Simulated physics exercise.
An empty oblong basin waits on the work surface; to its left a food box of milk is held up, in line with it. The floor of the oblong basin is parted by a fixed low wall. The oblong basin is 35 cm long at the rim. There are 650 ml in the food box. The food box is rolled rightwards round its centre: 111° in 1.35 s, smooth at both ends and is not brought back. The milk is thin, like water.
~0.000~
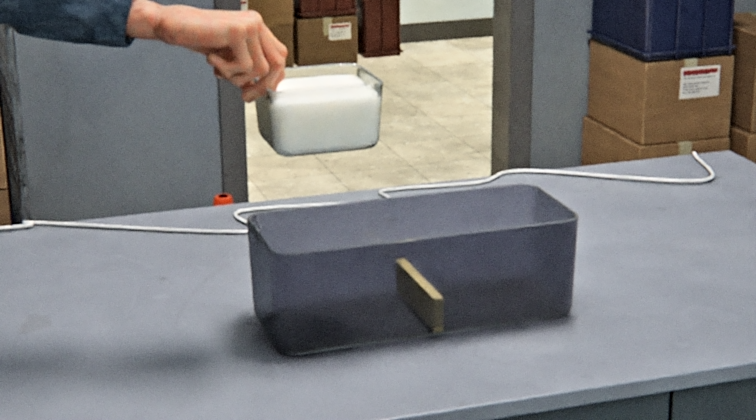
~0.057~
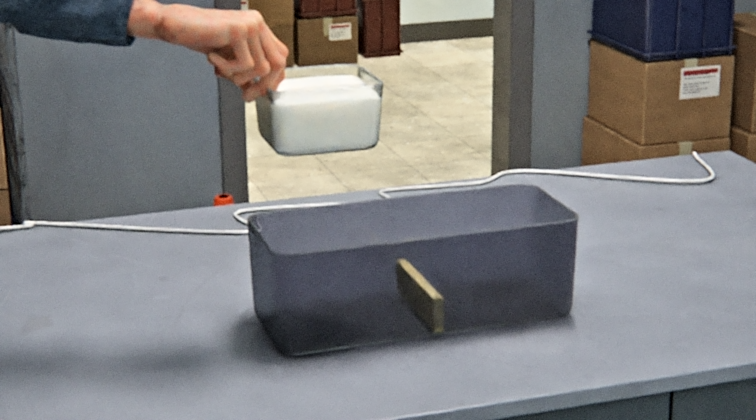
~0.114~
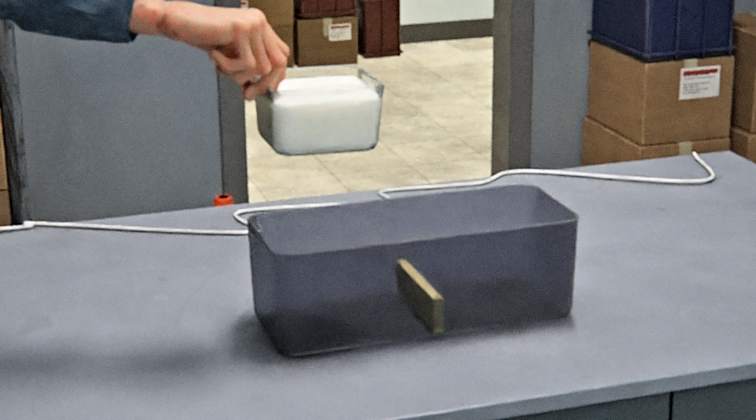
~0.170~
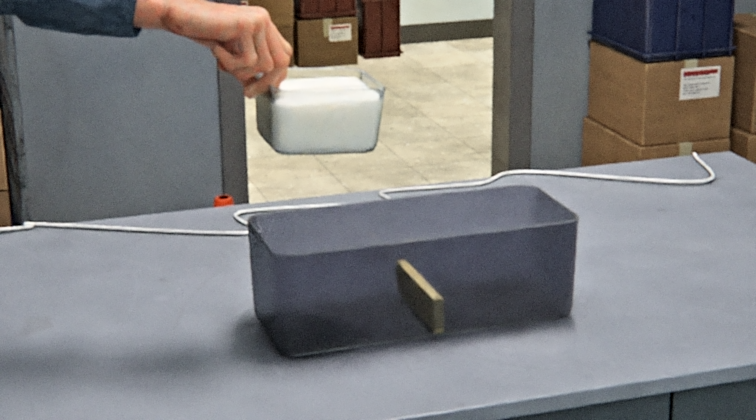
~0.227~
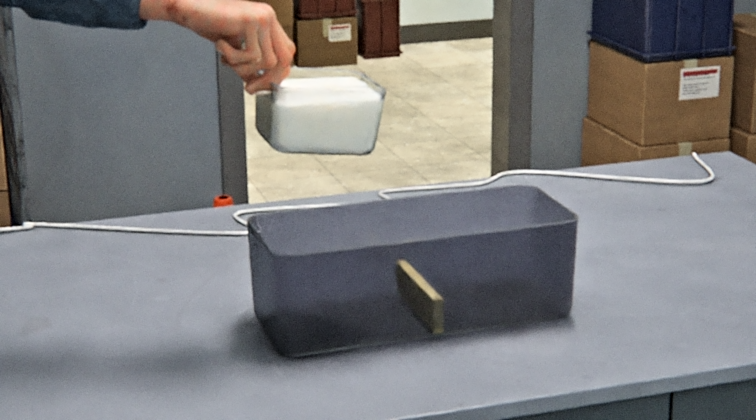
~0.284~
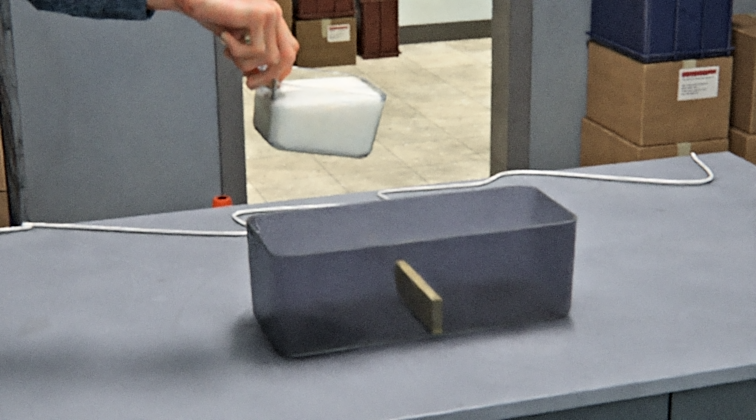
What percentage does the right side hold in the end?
About 71 per cent.
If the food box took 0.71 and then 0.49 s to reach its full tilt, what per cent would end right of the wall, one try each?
In turn about 60 and 50 per cent.
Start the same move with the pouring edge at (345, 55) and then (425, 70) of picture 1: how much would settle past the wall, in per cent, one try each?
First 55, then 95 per cent.
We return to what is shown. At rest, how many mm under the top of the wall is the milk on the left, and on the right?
Left about 34 mm, right about 20 mm.
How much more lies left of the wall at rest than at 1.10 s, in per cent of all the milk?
Some 12 per cent.
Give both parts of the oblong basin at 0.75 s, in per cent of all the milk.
Left about 2, right about 20.
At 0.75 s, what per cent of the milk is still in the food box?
Some 48 per cent.
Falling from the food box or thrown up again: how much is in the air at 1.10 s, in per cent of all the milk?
Near 7 in a hundred.
Then, 0.75 s in, the tilt is 66° and 48 per cent is still to pour, 2 is left of the wall and 19 right of it.
Then, 1.10 s in, the tilt is 102° and 7 per cent is still to pour, 16 is left of the wall and 71 right of it.
Then, 1.46 s in, the tilt is 111° and 0 per cent is still to pour, 28 is left of the wall and 71 right of it.
Then, 1.85 s in, the tilt is 111° and 0 per cent is still to pour, 28 is left of the wall and 71 right of it.
Finally, 28 per cent lies left of the wall, 71 right of it and 1 outside.
